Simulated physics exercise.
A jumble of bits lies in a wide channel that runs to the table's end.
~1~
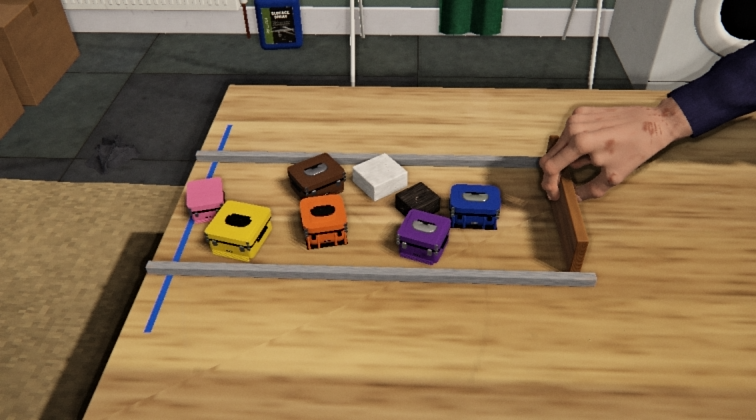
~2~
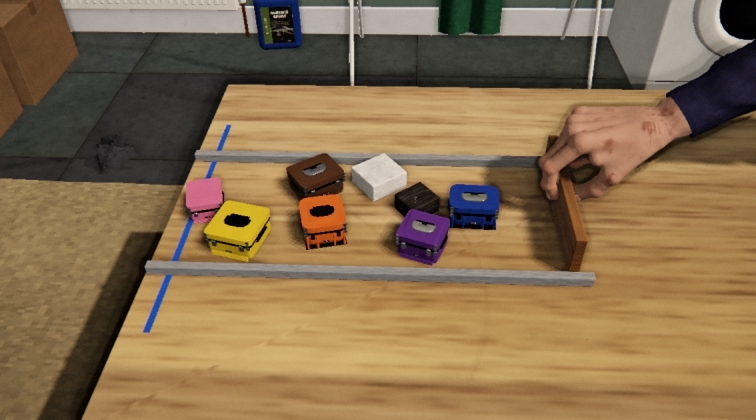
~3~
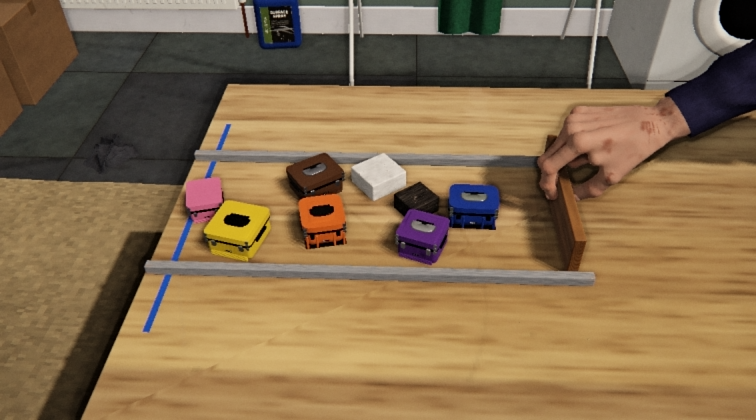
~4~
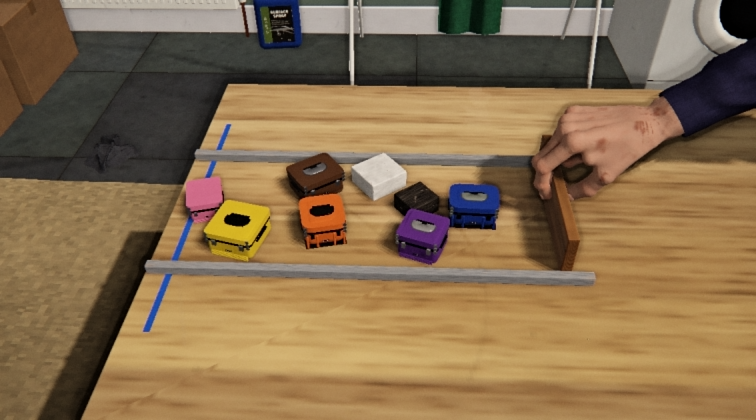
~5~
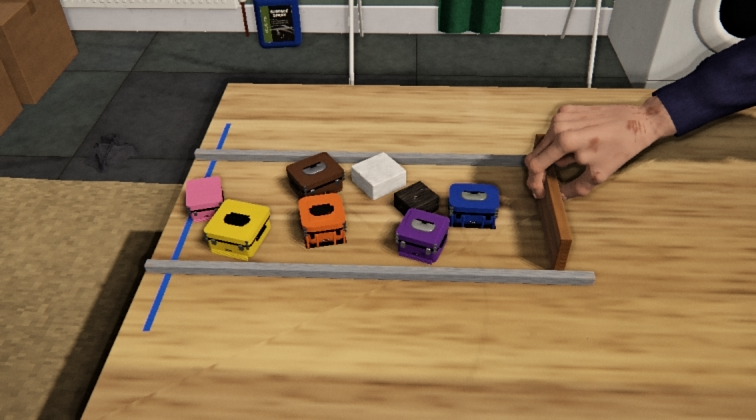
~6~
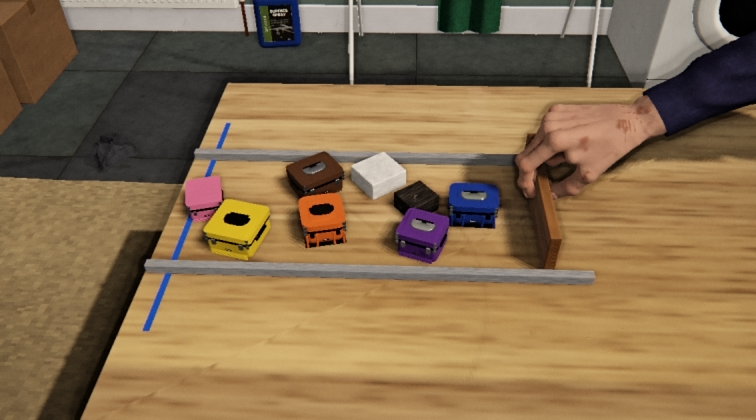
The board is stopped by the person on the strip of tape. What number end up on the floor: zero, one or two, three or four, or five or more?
There will be five or more losses over the edge.
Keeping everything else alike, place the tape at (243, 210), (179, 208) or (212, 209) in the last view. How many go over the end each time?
It would be 2, 8 and 5.
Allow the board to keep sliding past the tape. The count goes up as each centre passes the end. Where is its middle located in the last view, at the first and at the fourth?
At the first moment about (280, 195), at the next about (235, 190).
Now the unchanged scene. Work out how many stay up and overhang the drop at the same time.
Expected count: 3.
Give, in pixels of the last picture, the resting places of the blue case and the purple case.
Final positions - blue case around (169, 200), purple case around (157, 234).
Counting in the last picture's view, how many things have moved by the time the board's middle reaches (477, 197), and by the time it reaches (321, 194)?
Answer - first 2, then 7.
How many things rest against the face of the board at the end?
At rest, 3 are in contact.
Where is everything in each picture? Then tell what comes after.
The first picture shows pink case (207, 201); yellow case (240, 231); brown case (317, 180); board (563, 201); tape (196, 210).
The second picture shows yellow case (240, 230); white block (379, 177).
The third picture shows brown case (316, 180); board (561, 200).
The fourth picture shows pink case (206, 200); blue case (473, 207).
The fifth picture shows yellow case (239, 229); black block (417, 201).
The sixth picture shows pink case (206, 200); yellow case (239, 229); brown case (315, 178); board (540, 198); tape (194, 208).
Early on, none off yet; pink case at rest near (206, 200); yellow case at rest near (239, 229); brown case at rest near (315, 178).
A while later, none off yet; pink case moving near (201, 199); yellow case travelled about its own width near (174, 236); brown case travelled well along near (244, 165).
Finally, the number that fall off is five or more; lost, black block, orange case, brown case, yellow case and pink case.
